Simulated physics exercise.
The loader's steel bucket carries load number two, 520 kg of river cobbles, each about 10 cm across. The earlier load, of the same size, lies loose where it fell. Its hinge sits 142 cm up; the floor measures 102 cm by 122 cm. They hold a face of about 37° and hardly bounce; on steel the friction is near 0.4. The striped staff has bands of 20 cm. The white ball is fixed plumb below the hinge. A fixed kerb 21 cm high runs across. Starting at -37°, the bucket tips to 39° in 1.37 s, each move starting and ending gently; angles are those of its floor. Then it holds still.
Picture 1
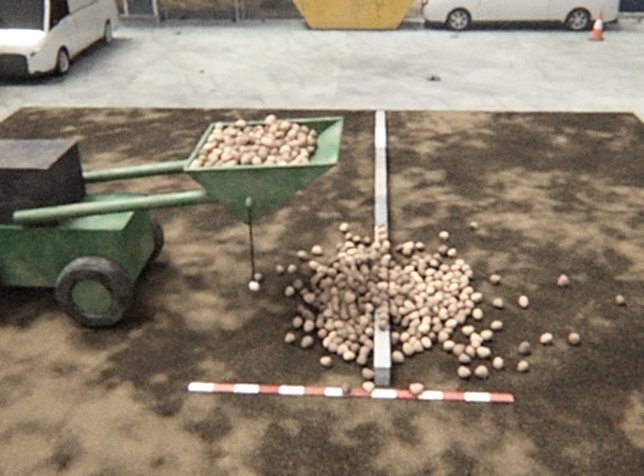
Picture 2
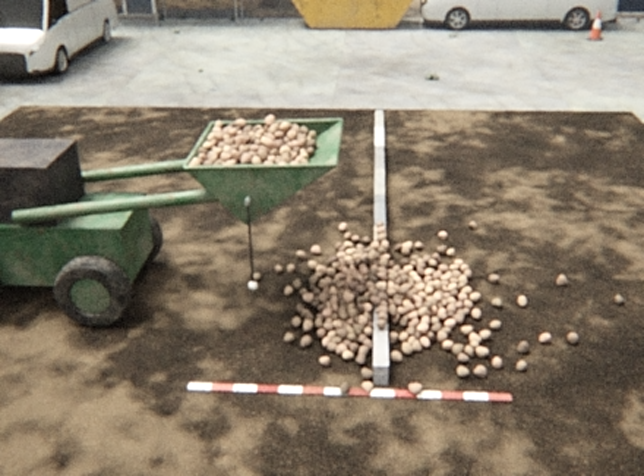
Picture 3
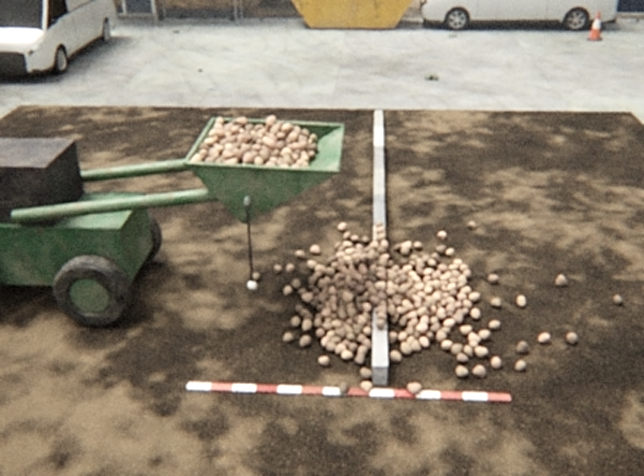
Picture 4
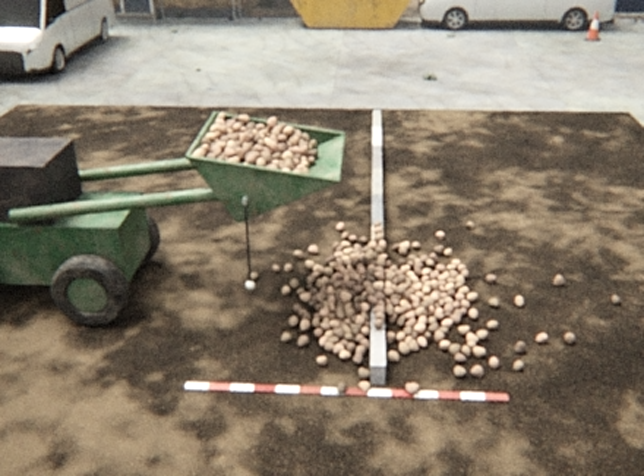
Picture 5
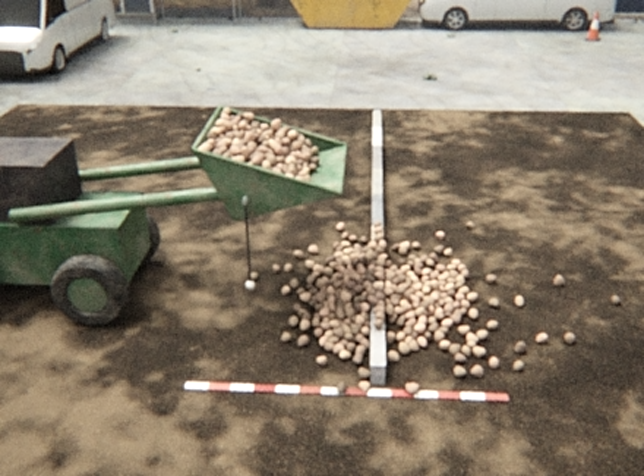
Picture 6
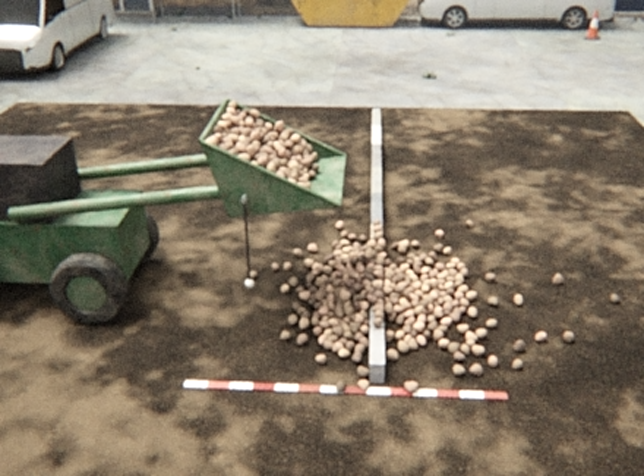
We see a green loader holding a bucket of rounded stones beside a loose heap straddling a pale kerb, behind a red-and-white striped staff; the bucket slowly tilts forward to the right, its rear rising while the heap stays still.
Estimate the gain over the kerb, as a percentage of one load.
About 25 per cent.
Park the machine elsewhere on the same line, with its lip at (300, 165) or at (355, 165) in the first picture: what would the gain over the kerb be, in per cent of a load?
About 0 and 45 per cent.
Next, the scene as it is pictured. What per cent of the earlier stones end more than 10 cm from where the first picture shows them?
About 15 per cent.
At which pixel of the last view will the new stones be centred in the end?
Their middle is at about (348, 283).
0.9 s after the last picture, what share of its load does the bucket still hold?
Roughly 50 per cent is still inside.
Then, 0.4 s after the last picture the floor is at 27°; in per cent of one load, 100 in the bucket, 58 on this side of the kerb, 41 over the kerb; the foremost stones are at (541, 315).
Then, 0.9 s after the last picture the floor is at 39°; in per cent of one load, 52 in the bucket, 107 on this side of the kerb, 41 over the kerb; the foremost stones are at (541, 315).
Then, 1.2 s after the last picture the floor is at 39°; in per cent of one load, 10 in the bucket, 139 on this side of the kerb, 50 over the kerb; the foremost stones are at (541, 315).
Then, 4.0 s after the last picture the floor is at 39°; in per cent of one load, 0 in the bucket, 133 on this side of the kerb, 67 over the kerb; the foremost stones are at (554, 310). Net gain over the kerb, 25.
